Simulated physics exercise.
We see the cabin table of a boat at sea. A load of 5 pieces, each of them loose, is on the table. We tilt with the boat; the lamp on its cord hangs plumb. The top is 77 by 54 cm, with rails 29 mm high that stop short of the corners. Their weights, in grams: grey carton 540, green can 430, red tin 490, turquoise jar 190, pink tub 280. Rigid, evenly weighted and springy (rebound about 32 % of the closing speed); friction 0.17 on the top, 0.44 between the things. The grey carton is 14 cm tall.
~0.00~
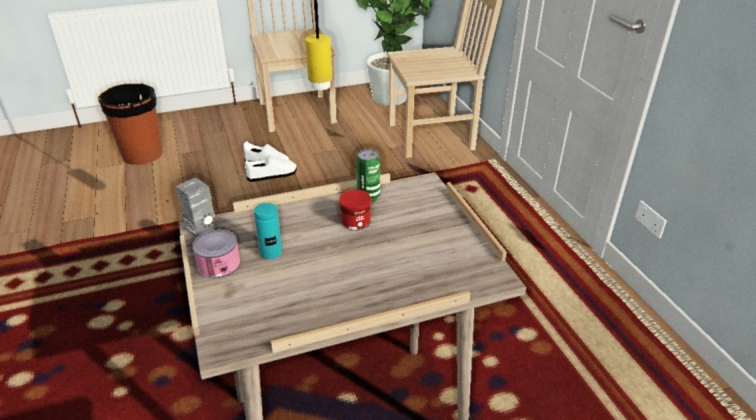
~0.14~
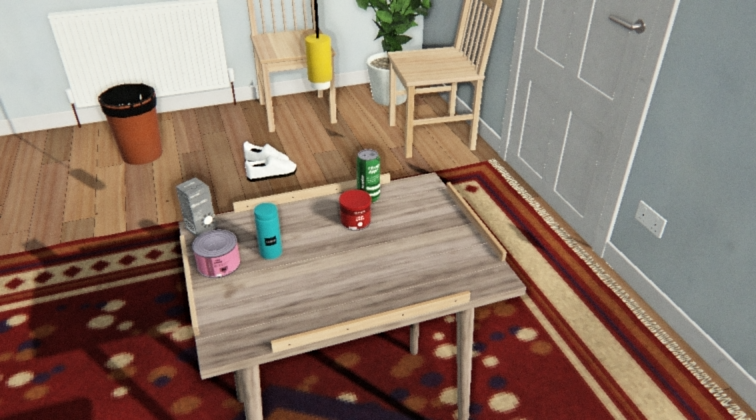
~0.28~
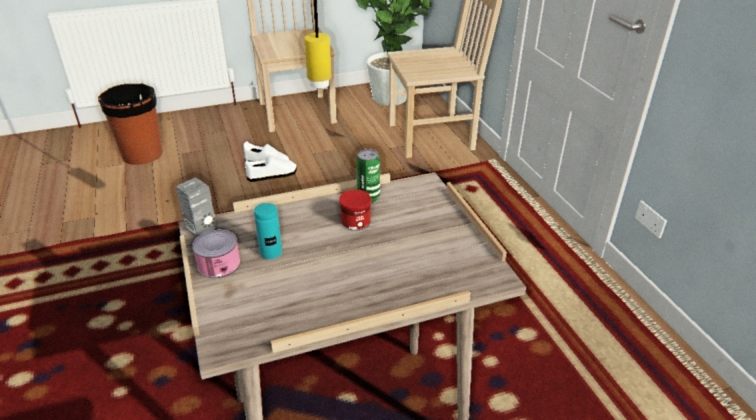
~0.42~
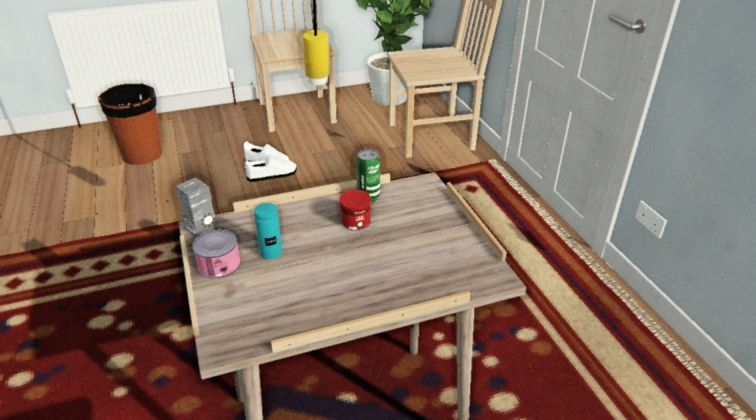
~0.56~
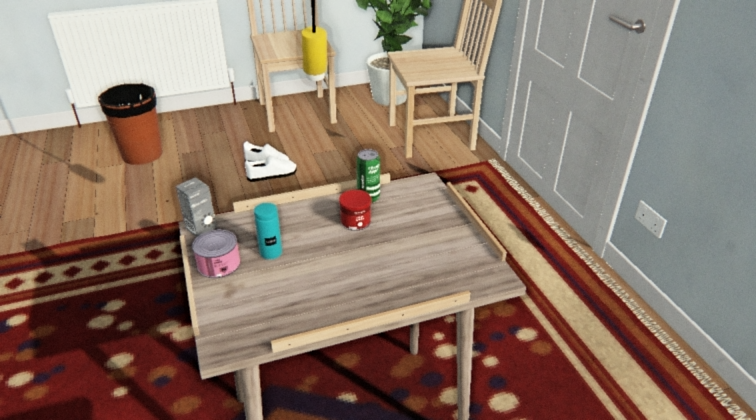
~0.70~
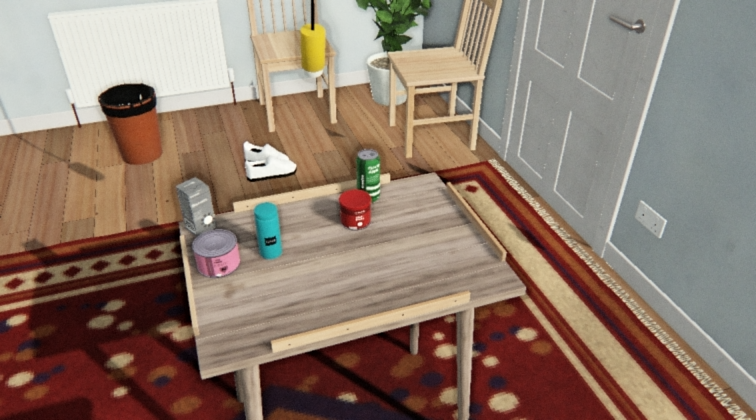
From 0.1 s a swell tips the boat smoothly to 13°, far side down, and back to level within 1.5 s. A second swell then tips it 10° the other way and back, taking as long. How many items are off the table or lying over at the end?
In all, just one.
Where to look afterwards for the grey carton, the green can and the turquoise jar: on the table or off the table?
The grey carton ends off the table; the green can is still on the table; the turquoise jar ends on the table.
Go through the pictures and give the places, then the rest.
In the first frame, boat level; grey carton (197, 208); green can (368, 177).
In the second frame, boat level; pink tub (217, 254); red tin (355, 210).
In the third frame, heel 2°, far side down; turquoise jar (268, 231); pink tub (217, 254).
In the fourth frame, heel 5°, far side down; red tin (355, 210); turquoise jar (268, 231).
In the fifth frame, heel 9°, far side down; pink tub (217, 254); red tin (355, 210).
In the sixth frame, heel 12°, far side down; grey carton (197, 208); green can (368, 177).
After 1.20 s, heel 7°, far side down; grey carton now off the table; green can slid 2 cm near (366, 173); turquoise jar slid 7 cm.
After 1.60 s, boat level; green can slid 2 cm near (366, 173); turquoise jar slid 9 cm; pink tub slid 9 cm.
After 2.00 s, heel 5°, near side down; green can slid 2 cm near (366, 173); turquoise jar slid 9 cm; pink tub slid 9 cm.
At rest (3.6 s), off the table, grey carton; not toppled but over 5 cm from the start, red tin, turquoise jar and pink tub; green can in place, give or take 5 cm. Seen from the same camera at the end, grey carton near (283, 279), green can near (366, 173).
